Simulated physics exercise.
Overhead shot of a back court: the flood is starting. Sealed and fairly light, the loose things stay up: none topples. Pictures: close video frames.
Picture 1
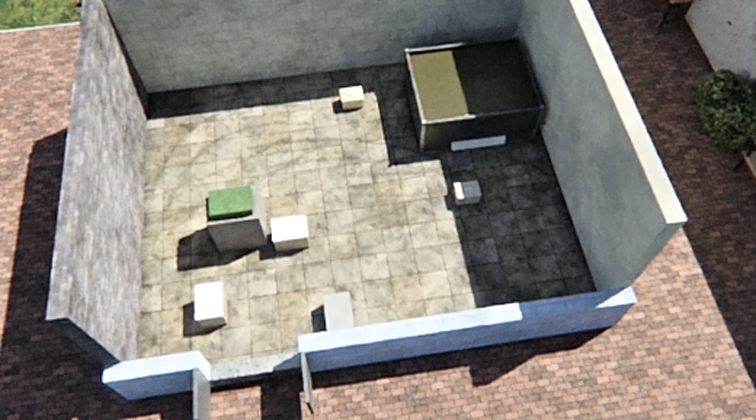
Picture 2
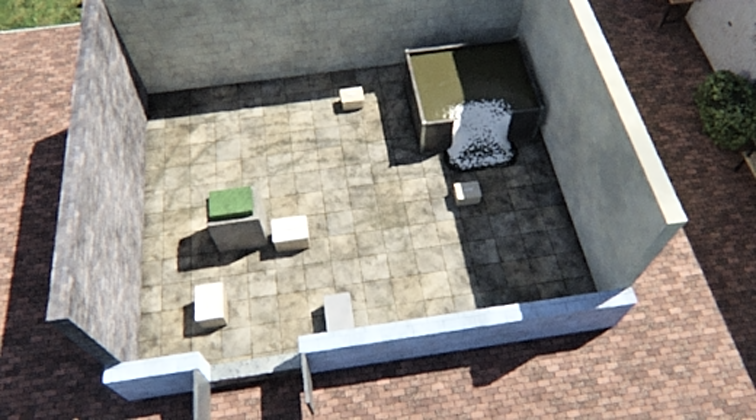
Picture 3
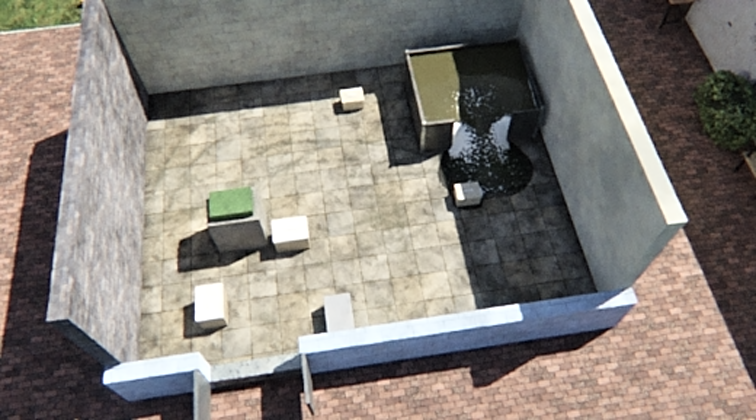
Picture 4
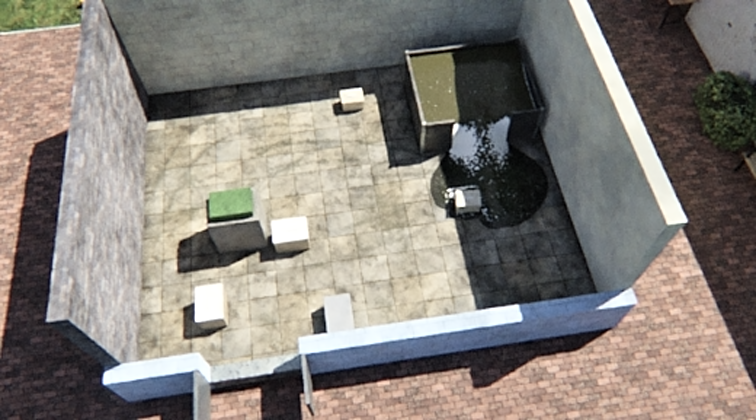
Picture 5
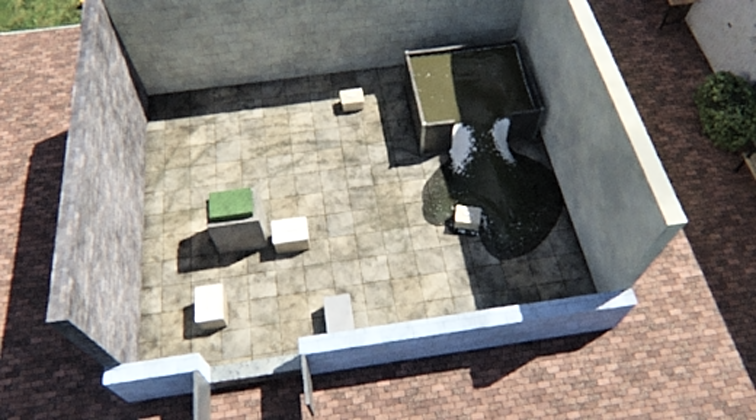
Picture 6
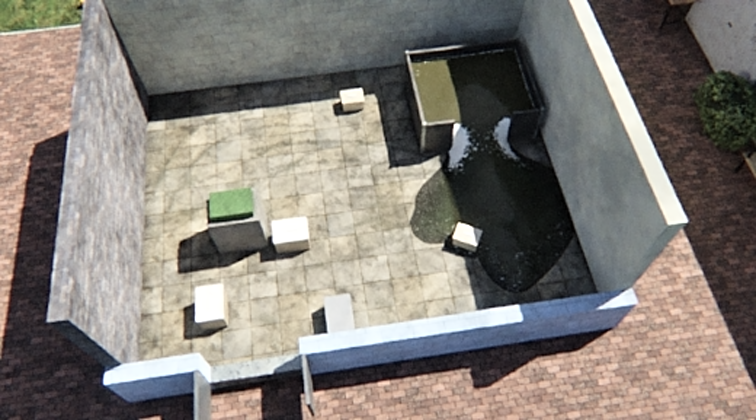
In a walled court, water pours from a tank, spreads and shifts a pale block.
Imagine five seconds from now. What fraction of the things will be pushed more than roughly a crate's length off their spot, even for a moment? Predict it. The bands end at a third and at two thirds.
So the part that moves far is the two-thirds mark or beyond.
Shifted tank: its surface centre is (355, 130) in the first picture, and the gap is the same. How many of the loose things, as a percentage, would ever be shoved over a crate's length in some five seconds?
About 40 in a hundred.
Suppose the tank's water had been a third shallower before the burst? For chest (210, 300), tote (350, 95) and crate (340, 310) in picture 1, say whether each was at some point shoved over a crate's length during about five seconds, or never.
Object 1: Stayed below the mark. Object 2: Stayed below the mark. Object 3: Passed the mark.
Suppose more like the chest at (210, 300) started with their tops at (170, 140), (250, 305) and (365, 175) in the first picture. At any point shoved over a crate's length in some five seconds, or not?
In order: Hardly budges, shoved clear, then hardly budges.
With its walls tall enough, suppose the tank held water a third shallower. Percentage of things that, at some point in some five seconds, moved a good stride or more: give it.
I'd put it near 40 per cent of the loose things.
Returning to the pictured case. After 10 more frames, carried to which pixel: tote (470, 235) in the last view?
Roughly at pixel (368, 320).
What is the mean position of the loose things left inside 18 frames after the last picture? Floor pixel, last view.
The remaining things centre around (271, 249).
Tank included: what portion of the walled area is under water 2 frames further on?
By my count it's near 30 in a hundred.
A moment on, 1 of 5 are well off their spots; 0 afloat.
Next, 1 of 5 are well off their spots; 1 afloat.
Later, 2 of 5 are well off their spots; 1 afloat.
In the end, 4 of 5 are well off their spots, and 4 have been at some point; 2 afloat.
